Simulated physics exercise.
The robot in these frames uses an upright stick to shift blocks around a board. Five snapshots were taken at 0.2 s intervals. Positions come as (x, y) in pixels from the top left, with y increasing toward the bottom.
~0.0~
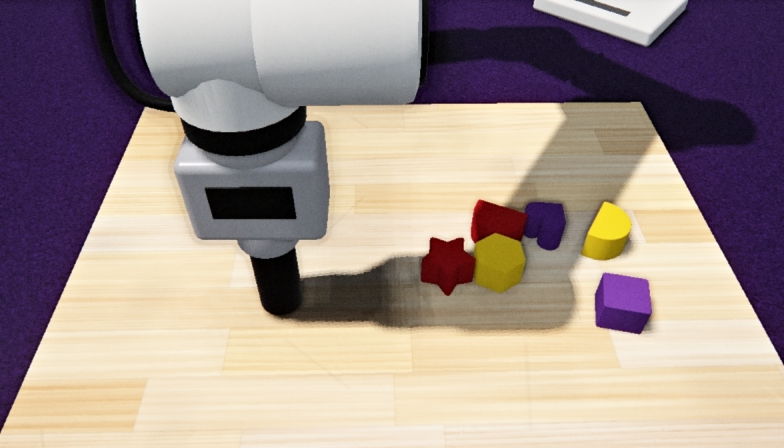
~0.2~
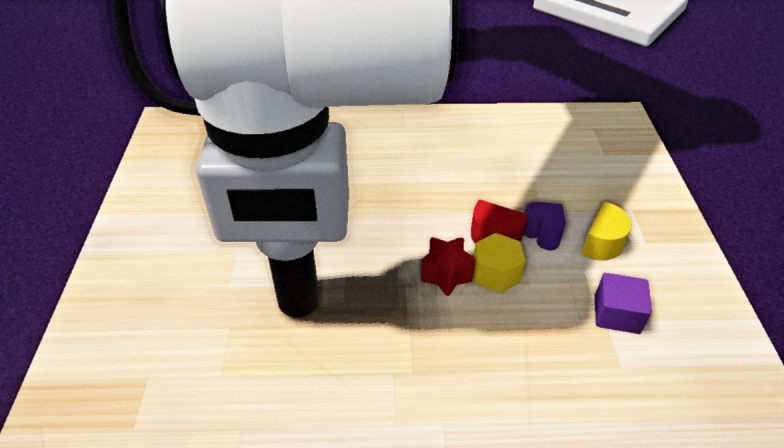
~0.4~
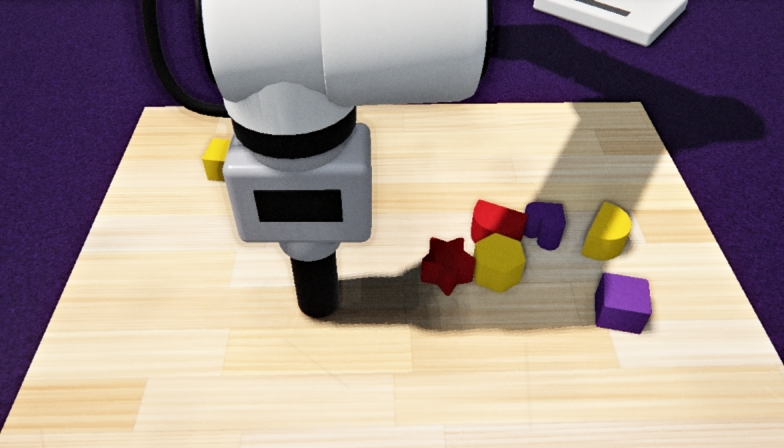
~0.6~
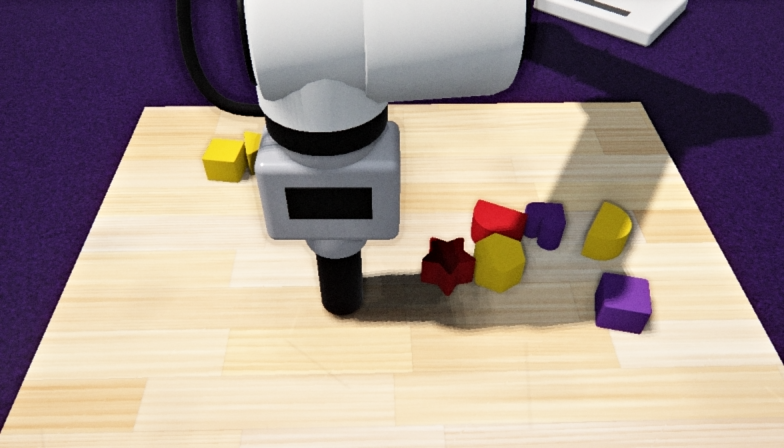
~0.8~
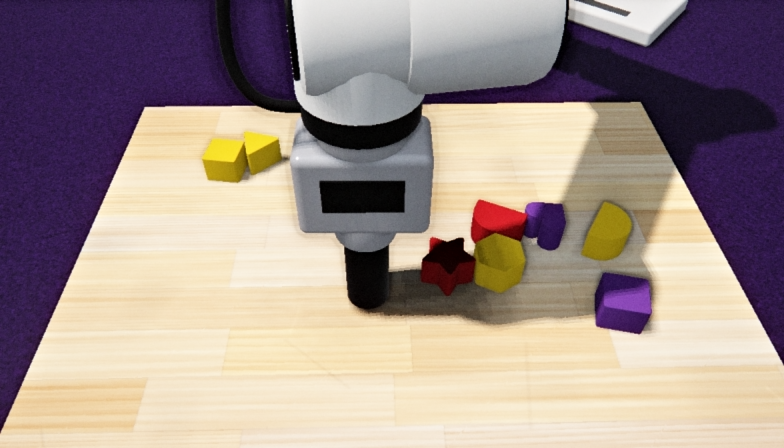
A pale wooden board on a dark purple surface is seen from above at a fixed, slightly angled view. Red, yellow and purple blocks, including a red star and a purple cube, sit right of centre, while a white and grey robot arm holds a black upright stick at left. The arm slides the stick steadily rightward toward the unmoving blocks, uncovering two yellow blocks at upper left.
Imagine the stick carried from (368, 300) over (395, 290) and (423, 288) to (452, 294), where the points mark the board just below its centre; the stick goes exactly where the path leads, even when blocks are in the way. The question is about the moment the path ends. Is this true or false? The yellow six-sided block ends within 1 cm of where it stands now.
That statement is not accurate.
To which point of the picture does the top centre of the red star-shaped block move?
It should be at (480, 251) by then.
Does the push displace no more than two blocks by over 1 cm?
Short answer: Yes.
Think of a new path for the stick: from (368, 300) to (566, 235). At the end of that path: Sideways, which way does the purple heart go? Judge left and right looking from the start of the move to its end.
Leftward.
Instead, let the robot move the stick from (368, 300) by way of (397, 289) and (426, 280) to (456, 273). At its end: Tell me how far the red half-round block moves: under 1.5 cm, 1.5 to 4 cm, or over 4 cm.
It shifts by less than 1.5 cm.
What follows on the original path. Halfway along, stick at (410, 281); red star-shaped block at (454, 252).
At the end, stick at (453, 286); red star-shaped block at (480, 251); red half-round block unmoved; yellow six-sided block at (524, 248), turned 25° anticlockwise.
